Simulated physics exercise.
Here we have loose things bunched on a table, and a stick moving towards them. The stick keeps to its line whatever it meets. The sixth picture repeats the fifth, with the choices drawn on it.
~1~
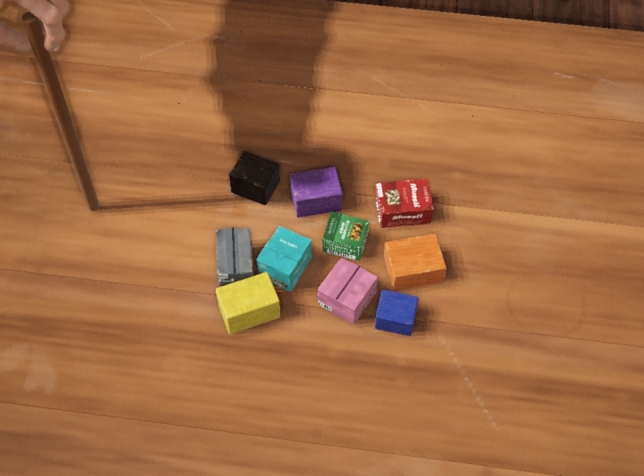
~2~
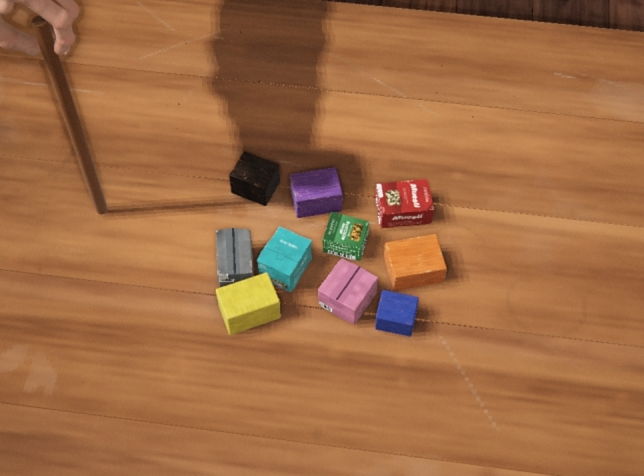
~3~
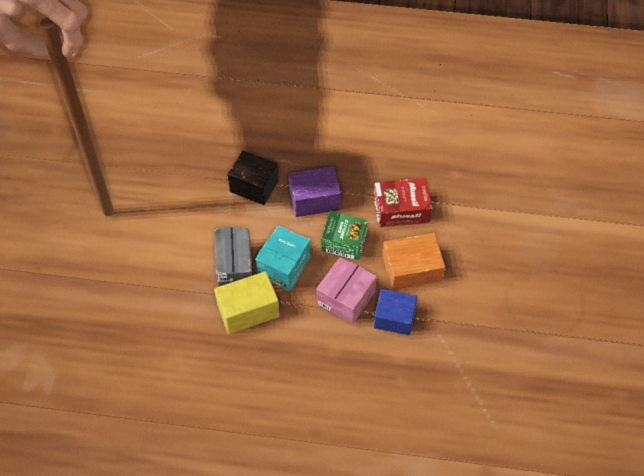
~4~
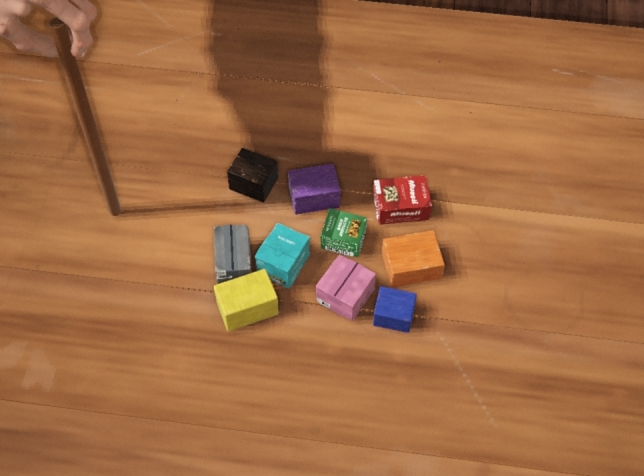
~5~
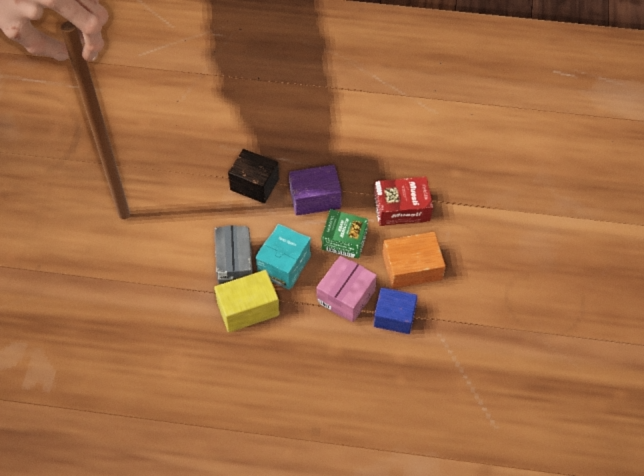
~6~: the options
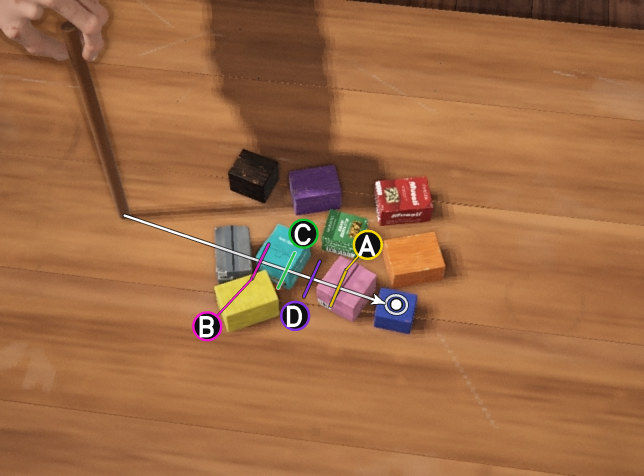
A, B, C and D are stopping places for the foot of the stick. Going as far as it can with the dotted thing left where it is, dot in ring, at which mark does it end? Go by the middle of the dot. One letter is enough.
B.
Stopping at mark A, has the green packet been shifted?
No.
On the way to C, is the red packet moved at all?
By then, no.
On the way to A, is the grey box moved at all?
Yes.
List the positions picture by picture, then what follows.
In the first picture, turquoise packet (284, 259); red packet (404, 203); black block (255, 178).
In the second picture, black block (255, 179); purple block (316, 193).
In the third picture, pink box (347, 290); blue block (396, 312).
In the fourth picture, grey box (233, 255); yellow block (247, 300).
In the fifth picture, orange block (413, 260); green packet (345, 234); turquoise packet (283, 257).
On the copy, A at (338, 288); B at (261, 261); C at (287, 271); D at (312, 278); the arrow from (125, 216) to (384, 303); the white dot at (397, 304).
On B. First, foot of the stick (173, 233).
Then, foot of the stick (223, 250); grey box (241, 257).
Finally, foot of the stick (261, 262); grey box (278, 269); turquoise packet (318, 271); the dot is still in its ring.
By contrast, A shifts the dotted thing to (470, 345); C shifts the dotted thing to (417, 320); D shifts the dotted thing to (443, 331).
